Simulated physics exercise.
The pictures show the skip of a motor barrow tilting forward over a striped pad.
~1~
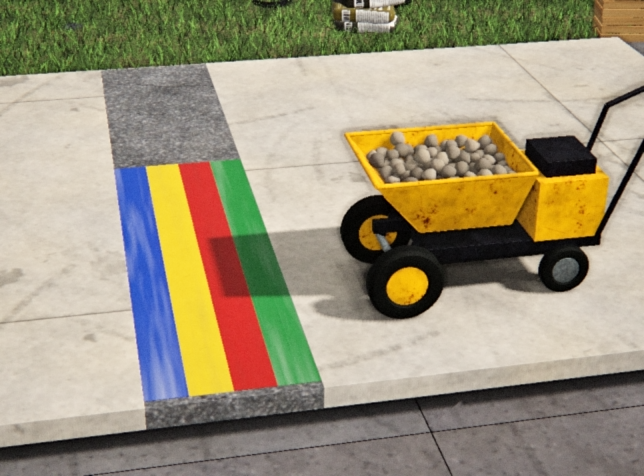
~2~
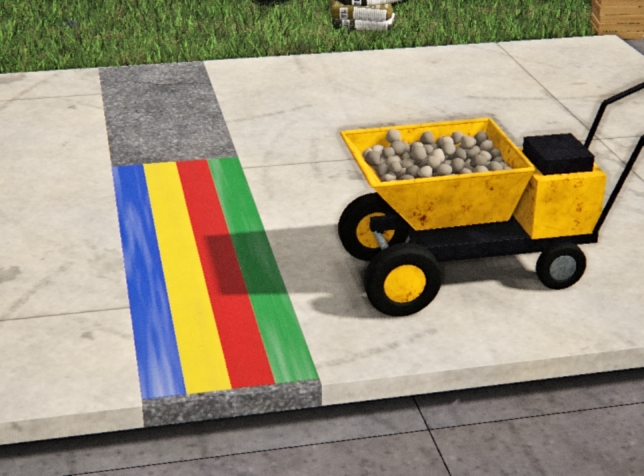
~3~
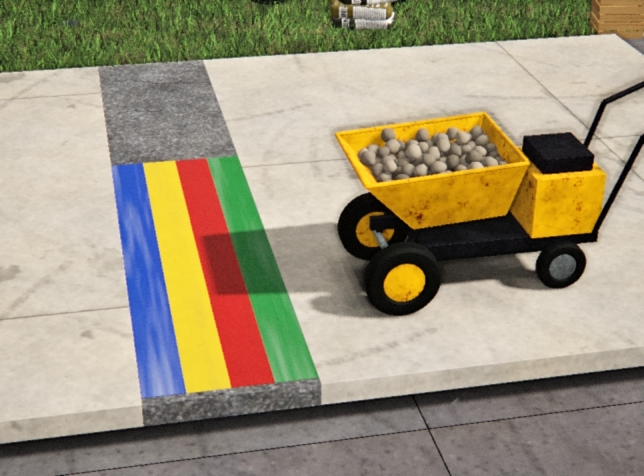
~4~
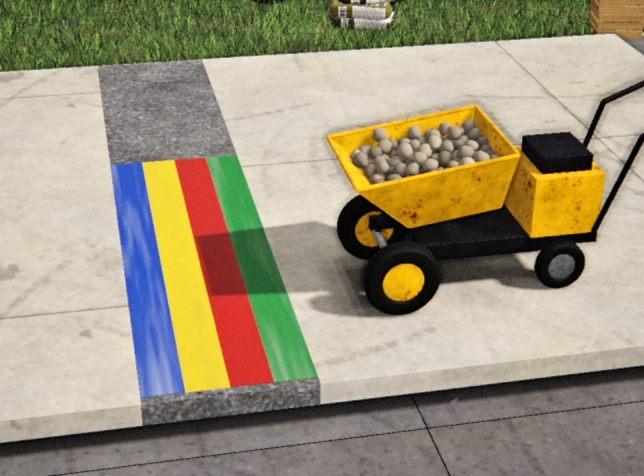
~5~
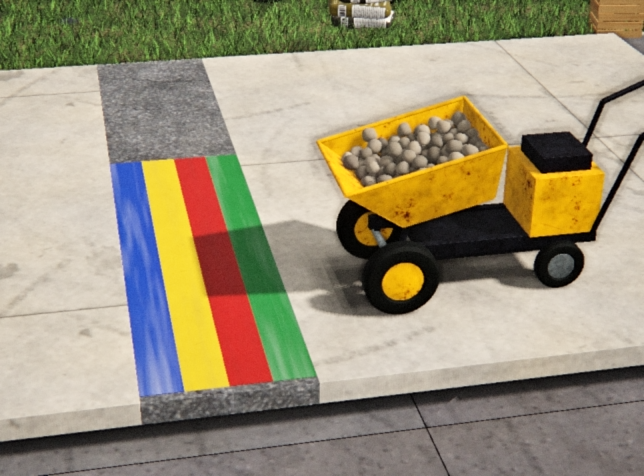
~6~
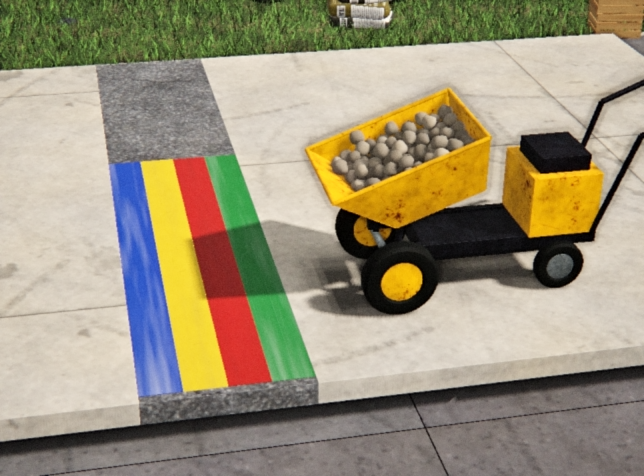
Yellow skip of a motor barrow loaded with rounded pebbles tilting forward to the left, beside a pad striped in four colours.
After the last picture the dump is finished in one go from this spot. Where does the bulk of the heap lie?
Most lies over the red band.
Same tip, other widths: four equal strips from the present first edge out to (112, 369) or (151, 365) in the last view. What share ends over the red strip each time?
Near 30 % and 30 %.
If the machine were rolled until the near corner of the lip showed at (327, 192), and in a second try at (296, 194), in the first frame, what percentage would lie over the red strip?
About 20 and 0 per cent.
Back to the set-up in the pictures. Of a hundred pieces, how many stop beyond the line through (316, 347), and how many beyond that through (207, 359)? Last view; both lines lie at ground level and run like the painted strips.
Roughly 90 per cent, and 40 per cent.
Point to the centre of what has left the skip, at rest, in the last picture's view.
Close to (212, 293).
Shortly afterwards, skip tipped steeply; the whole lot in the skip.
Next, skip tipped right over; near two thirds in the skip; a little over the green strip; near a quarter over the red strip; only a few over the yellow strip; only a few falling.
Some moments later, skip tipped right over; a little in the skip; near a quarter over the green strip; near a third over the red strip; near a quarter over the yellow strip; a little over the blue strip; a little off the paint.
In the end, skip tipped right over; a little in the skip; near a quarter over the green strip; near a third over the red strip; near a quarter over the yellow strip; near a quarter over the blue strip; a little off the paint.
